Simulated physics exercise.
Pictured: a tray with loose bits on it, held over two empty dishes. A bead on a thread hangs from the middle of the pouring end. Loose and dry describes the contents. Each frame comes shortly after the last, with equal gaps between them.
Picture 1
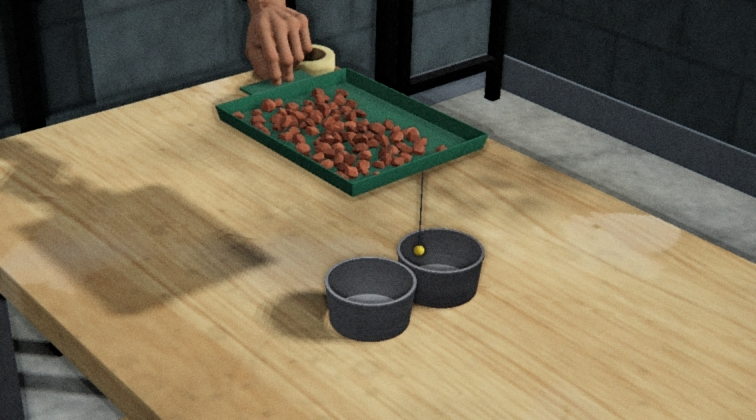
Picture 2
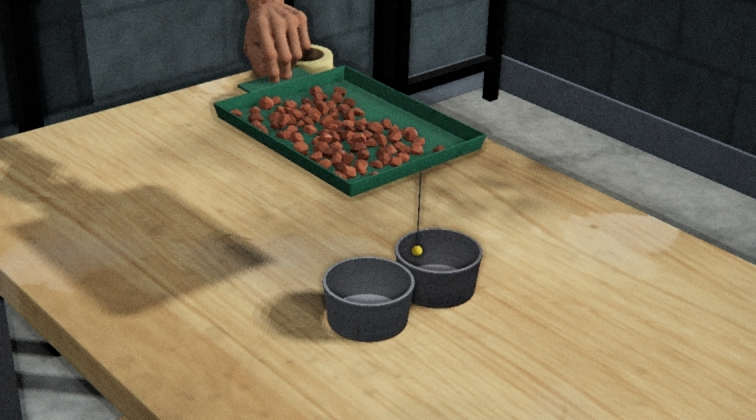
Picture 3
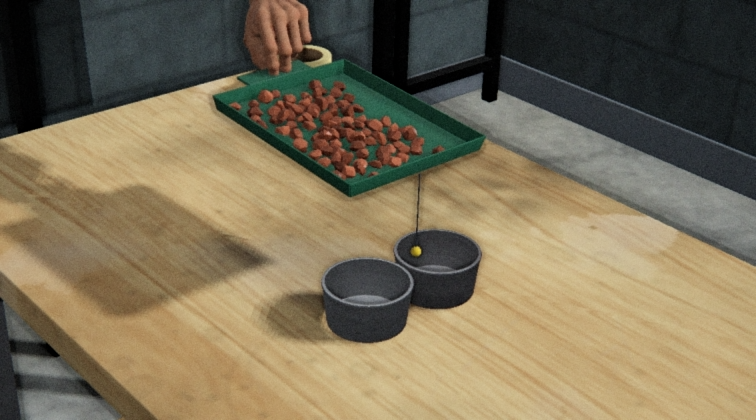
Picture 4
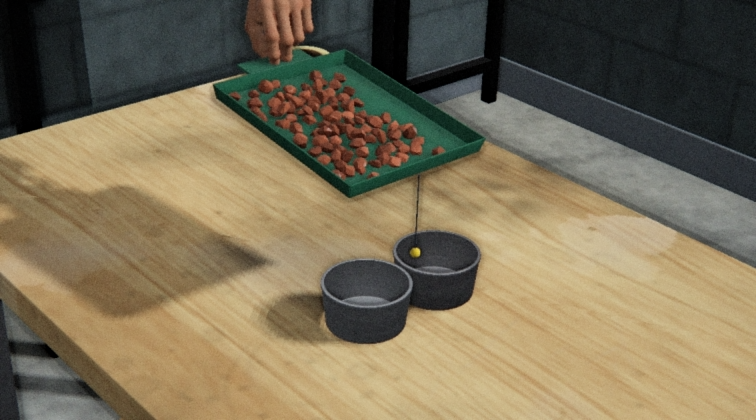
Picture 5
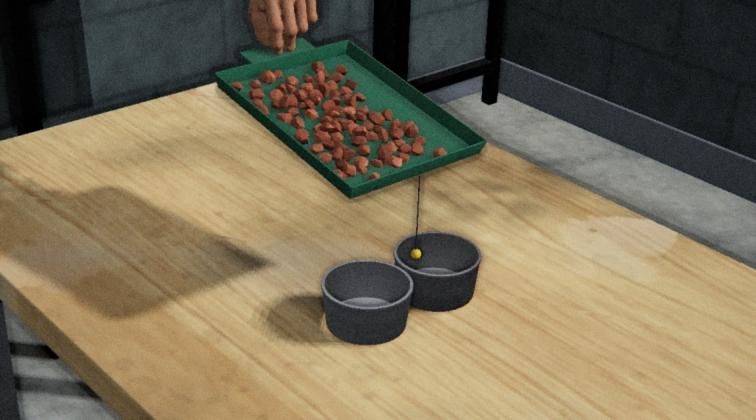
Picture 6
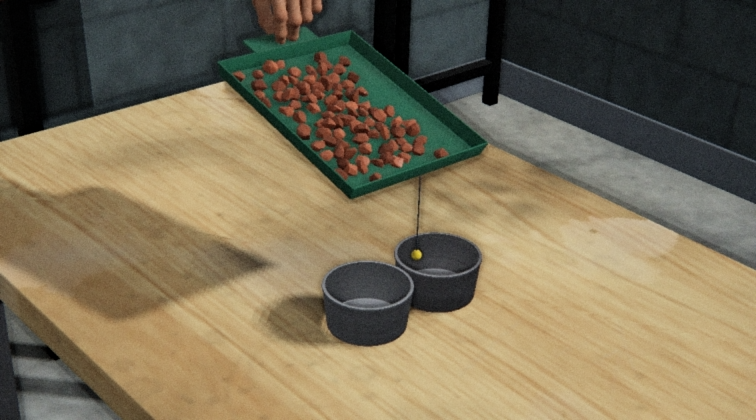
A green tray of reddish-brown bits, gripped at its far end by a hand, tilts gradually as that end rises, while the bits keep their places on it. Below its near edge, a yellow bead hangs on a dark thread by two empty dark grey dishes on a pale wooden table. Seen from above at an angle, the room has dark block walls and a grey floor, and the view shifts very slightly.
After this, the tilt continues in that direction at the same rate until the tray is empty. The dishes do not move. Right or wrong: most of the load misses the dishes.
Right, the dishes get under half.
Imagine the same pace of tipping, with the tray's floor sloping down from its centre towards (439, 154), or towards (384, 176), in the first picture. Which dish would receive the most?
The first try goes to the one on the right and the second to the one on the left.
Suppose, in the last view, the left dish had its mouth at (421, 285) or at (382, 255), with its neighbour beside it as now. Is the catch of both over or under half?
For the two places in order: A majority share, a minority share.
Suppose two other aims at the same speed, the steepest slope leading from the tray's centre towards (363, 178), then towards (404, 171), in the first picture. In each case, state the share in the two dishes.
The first comes to 70 %, while the second comes to 10 %.
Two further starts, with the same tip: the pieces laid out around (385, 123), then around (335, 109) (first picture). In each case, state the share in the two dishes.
Shares in turn: 10 % and 10 %.
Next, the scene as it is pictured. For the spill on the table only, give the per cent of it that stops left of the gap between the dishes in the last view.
I'd put it at close to 10 per cent.
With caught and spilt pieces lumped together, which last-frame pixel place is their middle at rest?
Close to (477, 329), more or less.
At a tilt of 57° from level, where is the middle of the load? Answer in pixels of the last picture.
Roughly at (410, 137).
Soon, tray tipped steeply; nearly all on the tray; a stray few in the air.
A while on, tray tipped right over; about a third on the tray; a stray few in the right dish; about a third outside both; about a quarter in the air.
Towards the end, tray tipped past a quarter turn; a small part in the right dish; nearly all outside both.
Finally, tray tipped past a quarter turn; none in the left dish; a small part in the right dish; nearly all outside both.
